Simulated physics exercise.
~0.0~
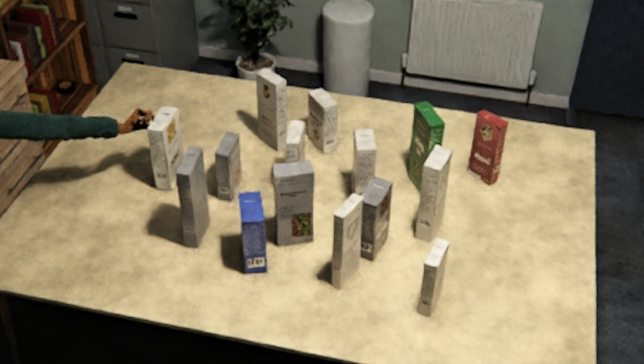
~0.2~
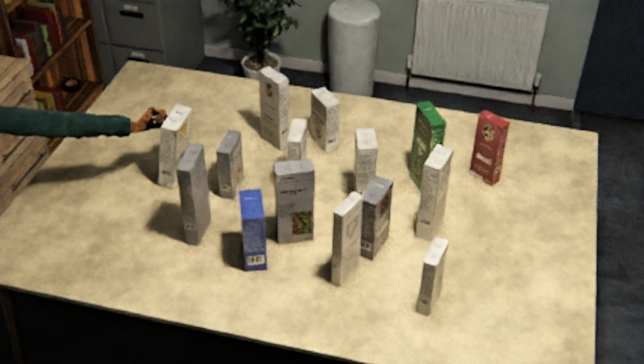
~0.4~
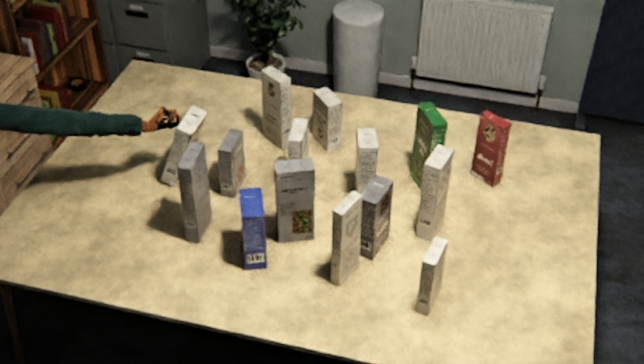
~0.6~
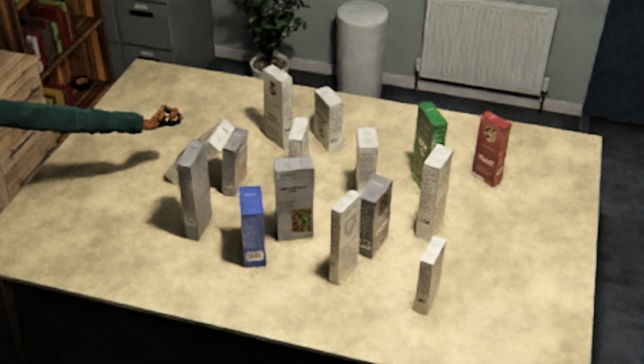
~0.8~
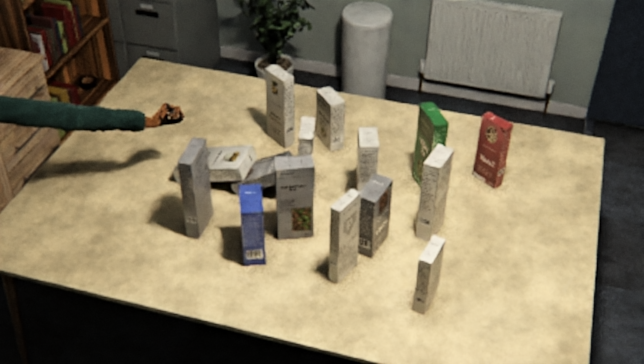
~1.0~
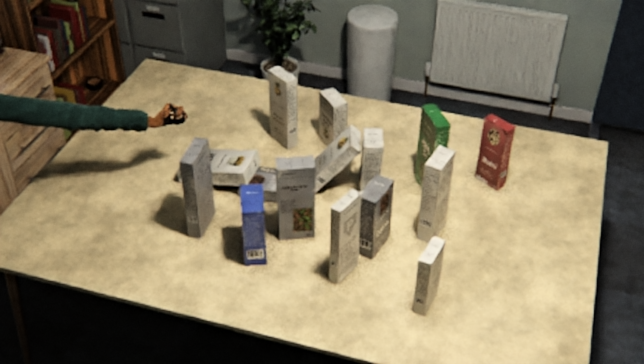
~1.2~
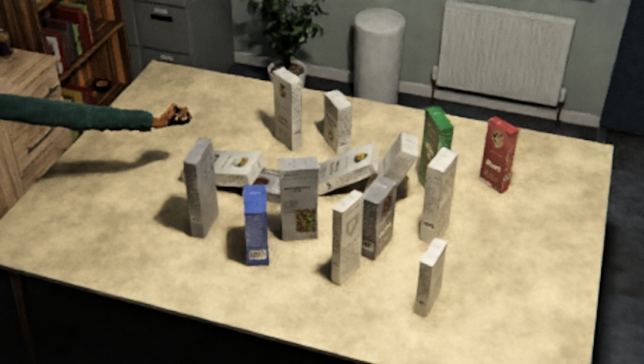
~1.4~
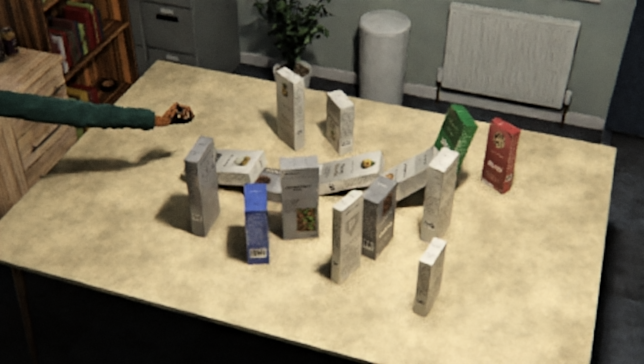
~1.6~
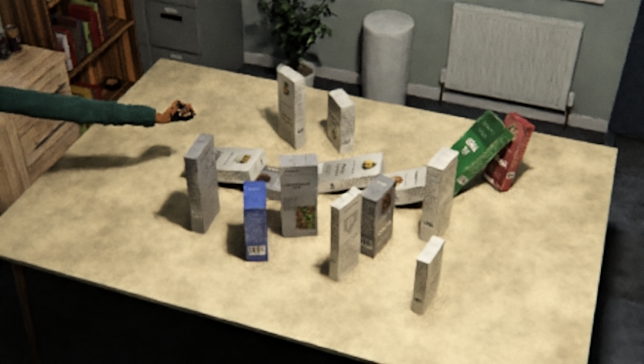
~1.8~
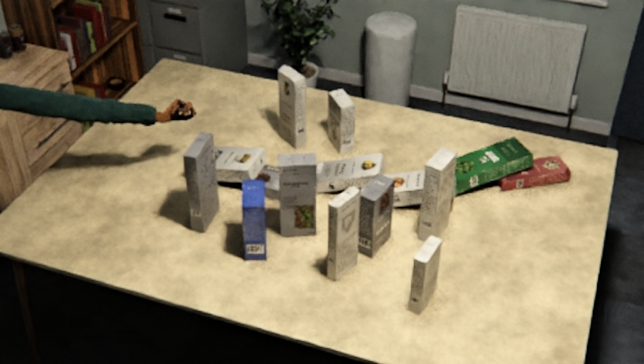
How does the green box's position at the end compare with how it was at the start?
At the start the green box stands upright on the table, but by the end it has fallen onto its side.
